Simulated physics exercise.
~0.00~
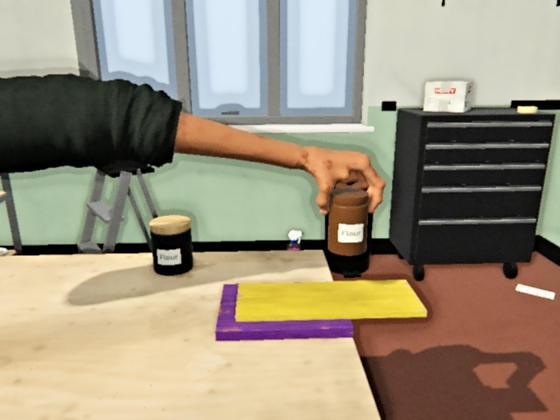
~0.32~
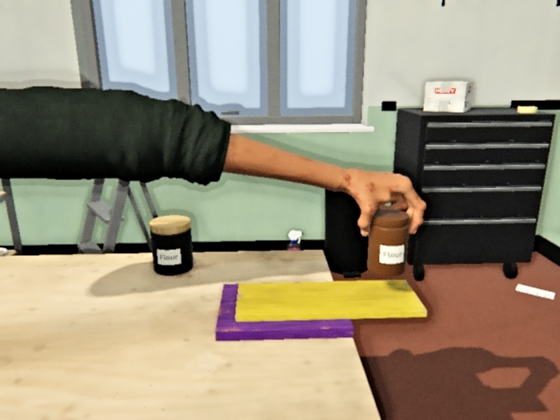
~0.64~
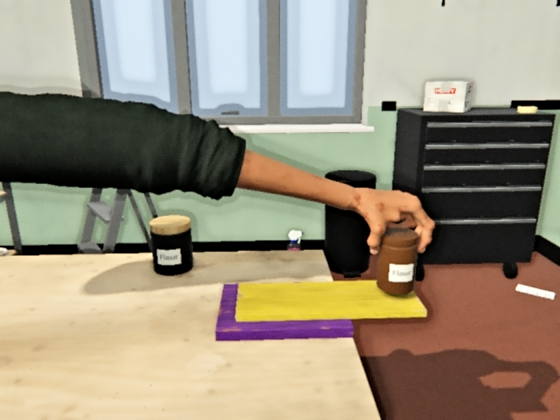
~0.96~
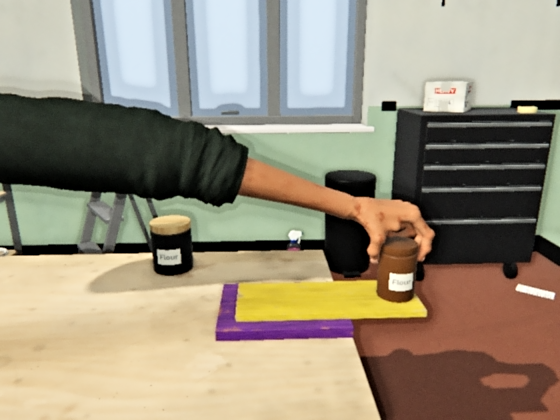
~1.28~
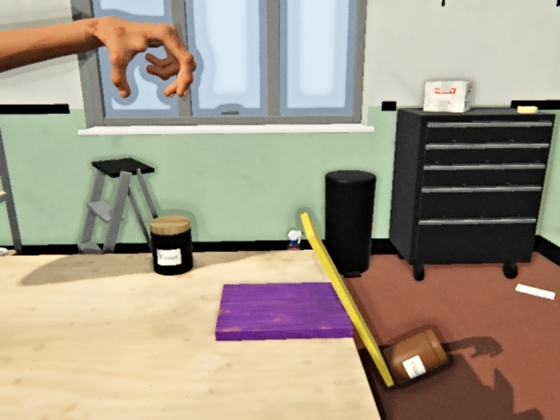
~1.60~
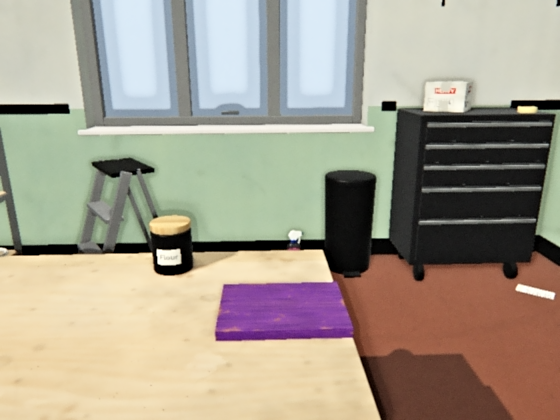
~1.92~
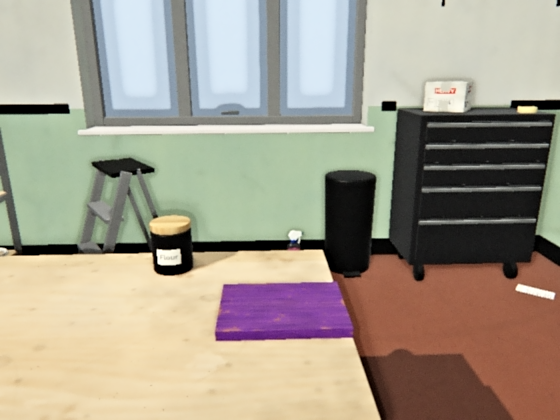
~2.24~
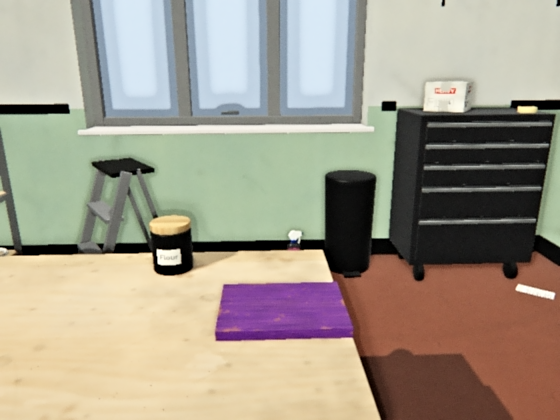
A brown jar, gripped from above by a dark-sleeved hand, moves right and down toward the end of a yellow plank that juts past the right end of a pale wooden table, seen by a still camera in a green-walled workshop. The plank lies over a purple slab, with a black jar to the left and black drawers behind. The hand sets the jar upright on the overhanging end, then lets go and draws back to the left. The plank tips steeply over the edge as the jar falls onto its side. Both drop out of view, leaving the slab and black jar in place.
